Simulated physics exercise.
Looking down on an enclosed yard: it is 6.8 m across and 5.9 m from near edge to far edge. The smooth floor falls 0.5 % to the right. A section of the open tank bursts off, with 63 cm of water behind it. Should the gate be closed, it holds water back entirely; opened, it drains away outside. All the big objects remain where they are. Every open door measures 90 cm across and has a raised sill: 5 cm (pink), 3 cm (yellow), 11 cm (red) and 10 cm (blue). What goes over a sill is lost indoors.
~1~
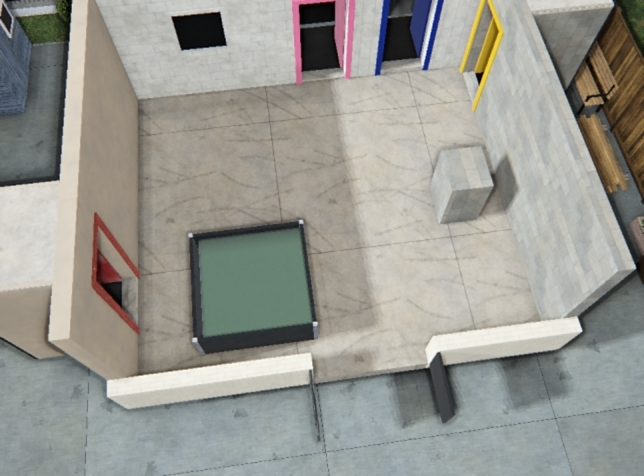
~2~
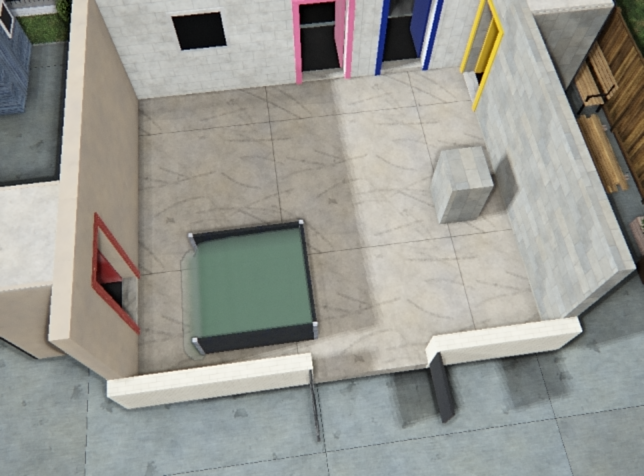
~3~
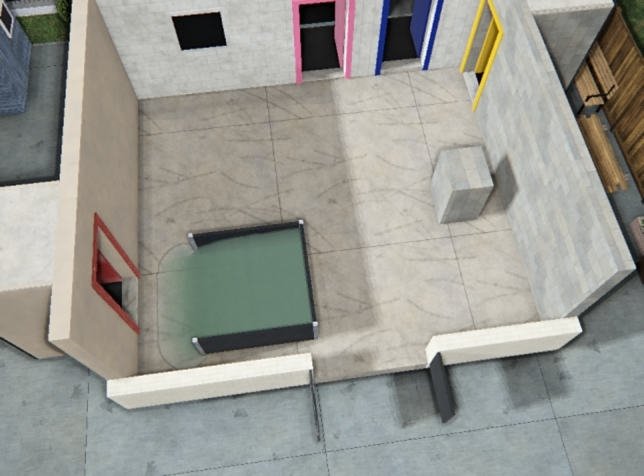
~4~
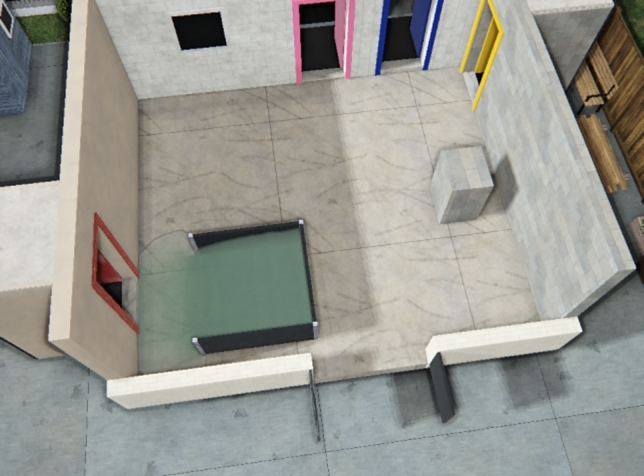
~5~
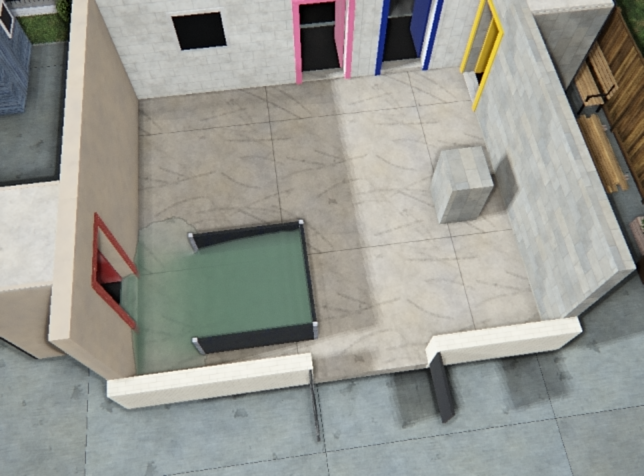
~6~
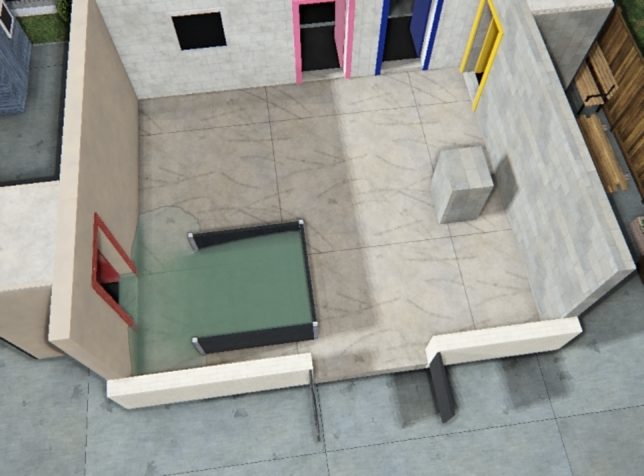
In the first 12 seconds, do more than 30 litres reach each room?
At the pink door, not that much; at the yellow door, more than that; at the red door, more than that; at the blue door, not that much.
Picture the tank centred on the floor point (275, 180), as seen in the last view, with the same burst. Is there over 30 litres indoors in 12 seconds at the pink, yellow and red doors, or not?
With respect to that limit, pink ends up inside it, yellow ends up outside it, red ends up inside it.
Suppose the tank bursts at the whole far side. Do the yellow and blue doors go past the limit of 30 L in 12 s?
Door yellow goes beyond, door blue stays within.
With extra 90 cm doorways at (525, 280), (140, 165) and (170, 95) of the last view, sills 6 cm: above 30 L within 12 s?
Less, less, more.
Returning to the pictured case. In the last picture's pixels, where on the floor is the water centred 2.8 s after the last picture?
I'd say somewhere around (220, 262).
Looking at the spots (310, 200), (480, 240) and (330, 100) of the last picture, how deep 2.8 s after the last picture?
Approximately 0, 0 and 0 centimetres, going through them in turn.
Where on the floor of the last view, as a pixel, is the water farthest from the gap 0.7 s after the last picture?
Roughly at pixel (139, 148).
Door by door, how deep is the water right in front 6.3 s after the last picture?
Depths in cm: Pink 4, yellow 8, red 11, blue 3.
Then, 0.7 s after the last picture water covers 15 % of the floor and is deepest (44 cm) near (139, 387); pink door not reached, yellow door not reached, red door 41 cm at the sill, 190 L in, blue door not reached.
Then, 1.5 s after the last picture water covers 25 % of the floor and is deepest (34 cm) near (139, 387); pink door not reached, yellow door not reached, red door 31 cm at the sill, 352 L in, blue door not reached.
Then, 2.8 s after the last picture water covers 45 % of the floor and is deepest (18 cm) near (162, 384); pink door not reached, yellow door not reached, red door 17 cm at the sill, 439 L in, blue door not reached.
Then, 6.3 s after the last picture water covers 65 % of the floor and is deepest (12 cm) near (139, 303); pink door 4 cm at the sill, 0 L in, yellow door 8 cm at the sill, 11 L in, red door 11 cm at the sill, 450 L in, blue door 3 cm at the sill, 0 L in.
Then, 11.3 s after the last picture water covers 85 % of the floor and is deepest (6 cm) near (465, 119); pink door 3 cm at the sill, 0 L in, yellow door 6 cm at the sill, 70 L in, red door 5 cm at the sill, 451 L in, blue door 4 cm at the sill, 0 L in.
